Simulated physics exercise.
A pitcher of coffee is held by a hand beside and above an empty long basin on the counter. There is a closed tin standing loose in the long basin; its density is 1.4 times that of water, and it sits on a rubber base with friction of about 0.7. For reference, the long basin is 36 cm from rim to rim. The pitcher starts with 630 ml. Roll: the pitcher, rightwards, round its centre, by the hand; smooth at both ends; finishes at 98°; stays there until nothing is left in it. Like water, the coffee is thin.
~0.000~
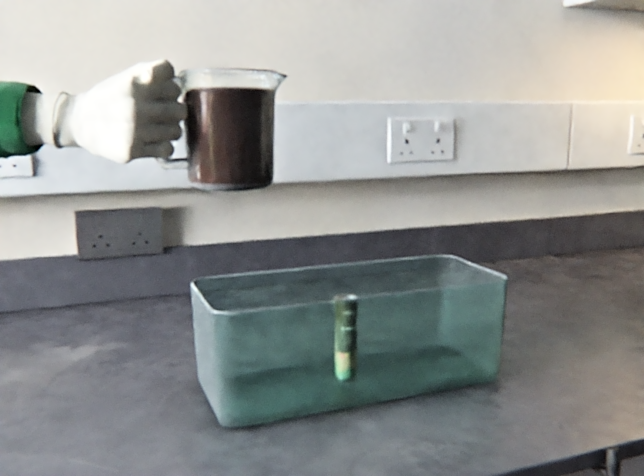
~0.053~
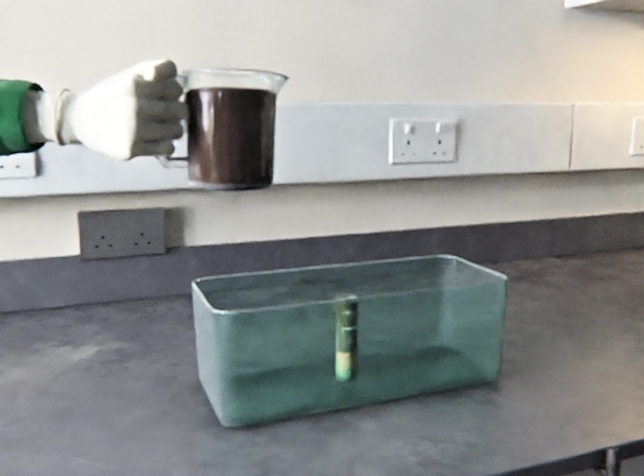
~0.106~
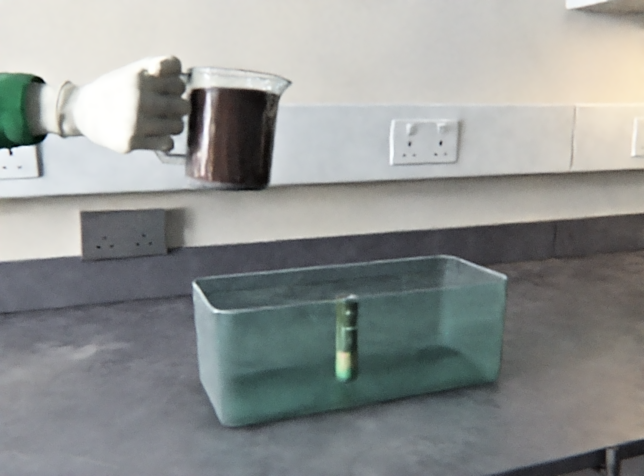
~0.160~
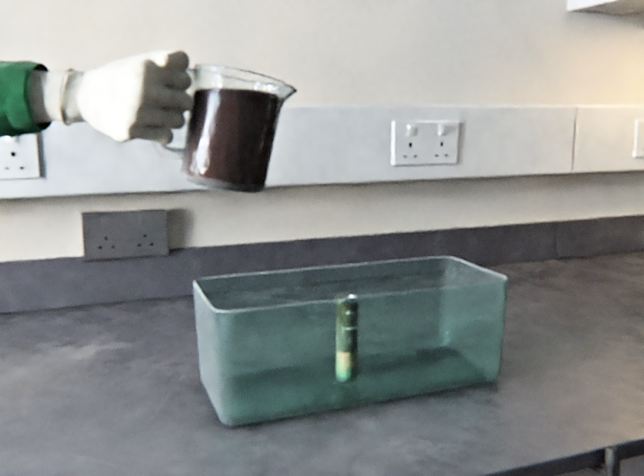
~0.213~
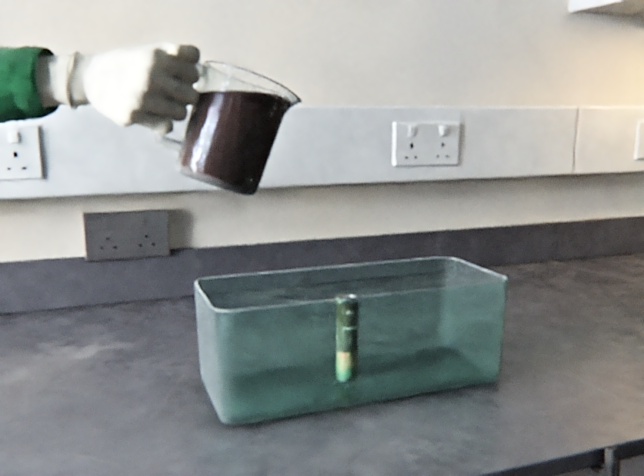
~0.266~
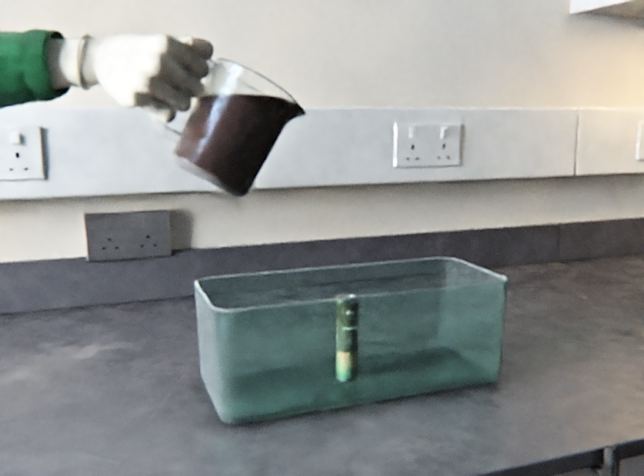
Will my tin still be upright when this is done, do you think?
I expect it to stay the right way up.
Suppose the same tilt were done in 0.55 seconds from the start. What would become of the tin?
The tin would stay balanced.
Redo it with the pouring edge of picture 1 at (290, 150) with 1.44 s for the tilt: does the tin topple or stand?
Then it goes over.
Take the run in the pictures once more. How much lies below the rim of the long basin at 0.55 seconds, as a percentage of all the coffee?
Estimate - around 8 in a hundred parts.
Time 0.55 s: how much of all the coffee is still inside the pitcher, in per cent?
Fraction remaining: Approx. 66 per cent.
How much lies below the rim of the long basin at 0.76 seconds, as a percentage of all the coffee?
About 52 %.
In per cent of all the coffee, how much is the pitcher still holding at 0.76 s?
About 24 per cent.
Then, 0.55 s in, the tilt is 85° and 66 per cent is still to pour; the tin stands where it began.
Then, 0.76 s in, the tilt is 98° and 24 per cent is still to pour; the tin stands where it began.
Then, 0.98 s in, the tilt is 98° and 6 per cent is still to pour; the tin stands where it began.
Then, 1.22 s in, the tilt is 98° and 1 per cent is still to pour; the tin stands where it began.
Finally, the tin stands where it began.
